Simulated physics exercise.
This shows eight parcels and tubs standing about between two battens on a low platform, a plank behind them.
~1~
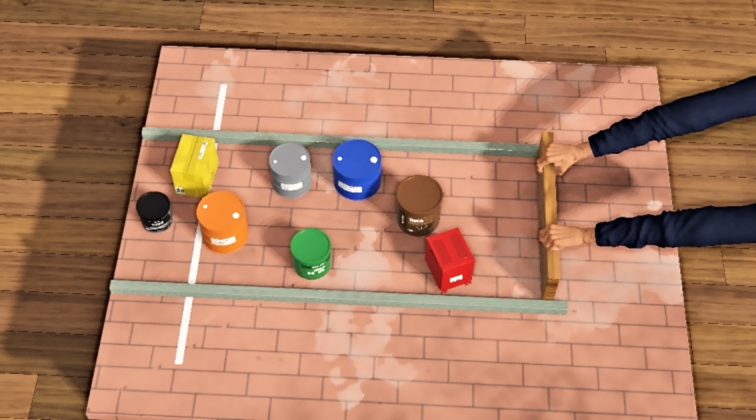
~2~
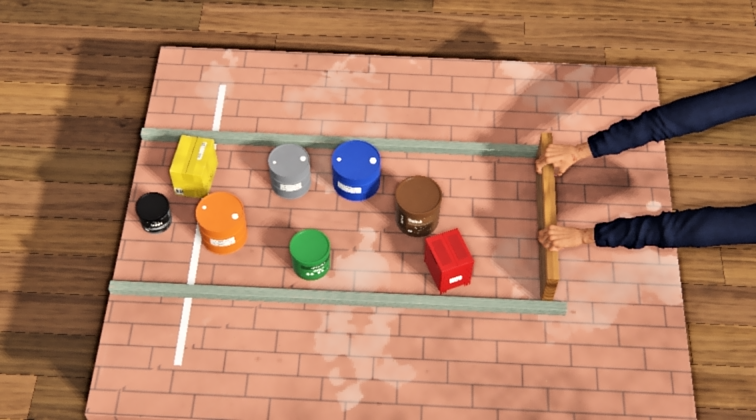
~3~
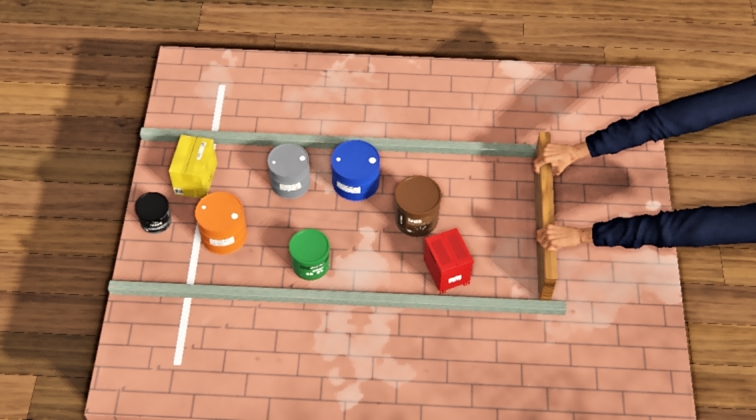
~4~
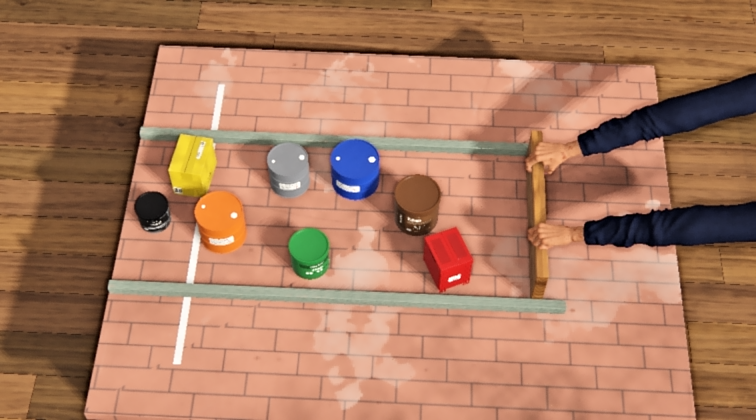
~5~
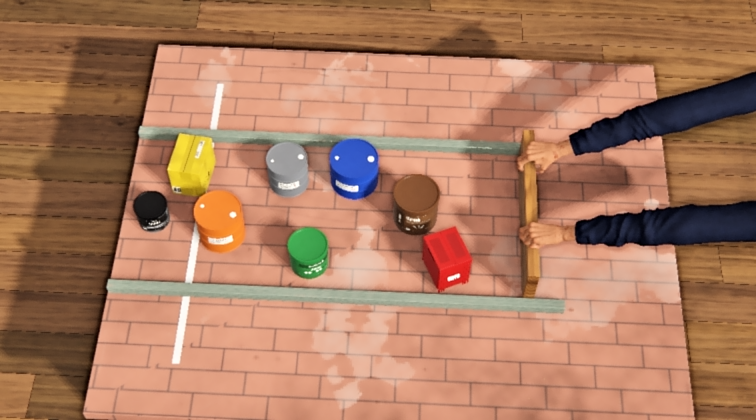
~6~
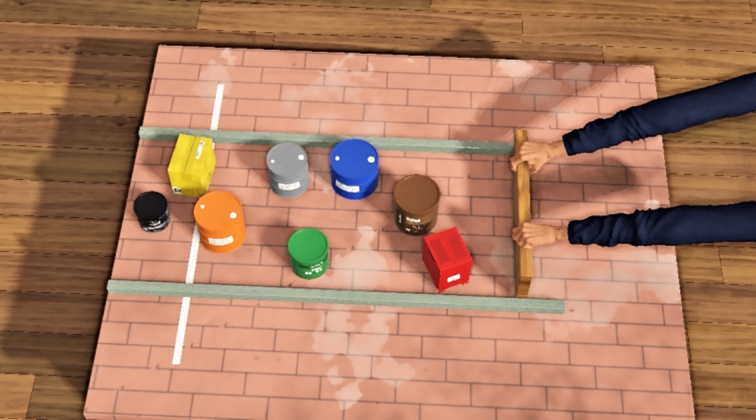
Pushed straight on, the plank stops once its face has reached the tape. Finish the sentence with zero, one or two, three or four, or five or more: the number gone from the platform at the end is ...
The number gone from the platform at the end is one or two.
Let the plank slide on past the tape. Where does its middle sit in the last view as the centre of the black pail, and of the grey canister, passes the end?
The middle is at (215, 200) when it's the black pail, and at (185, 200) when it's the grey canister.
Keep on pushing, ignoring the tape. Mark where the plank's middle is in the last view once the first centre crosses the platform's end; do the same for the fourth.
At (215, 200) for the first, at (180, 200) for the fourth.
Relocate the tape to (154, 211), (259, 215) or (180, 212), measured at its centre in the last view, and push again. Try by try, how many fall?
In that order 5, 0 and 4.
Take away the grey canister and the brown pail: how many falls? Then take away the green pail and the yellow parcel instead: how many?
Count of fallen: 0 / 1.
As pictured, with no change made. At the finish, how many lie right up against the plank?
It's 3.
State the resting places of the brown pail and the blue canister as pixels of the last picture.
The brown pail stops around (176, 196); the blue canister around (182, 158).
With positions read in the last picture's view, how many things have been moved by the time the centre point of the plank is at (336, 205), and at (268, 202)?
I get 5 at the one place and 7 at the other.
Soon after, none off yet; black pail at rest near (152, 213); yellow parcel at rest near (192, 166); orange canister at rest near (220, 222).
After that, none off yet; black pail at rest near (152, 213); yellow parcel displaced about its own width near (163, 165); orange canister displaced a little near (197, 221).
In the end, the number that fall off is one or two; gone, yellow parcel and black pail.
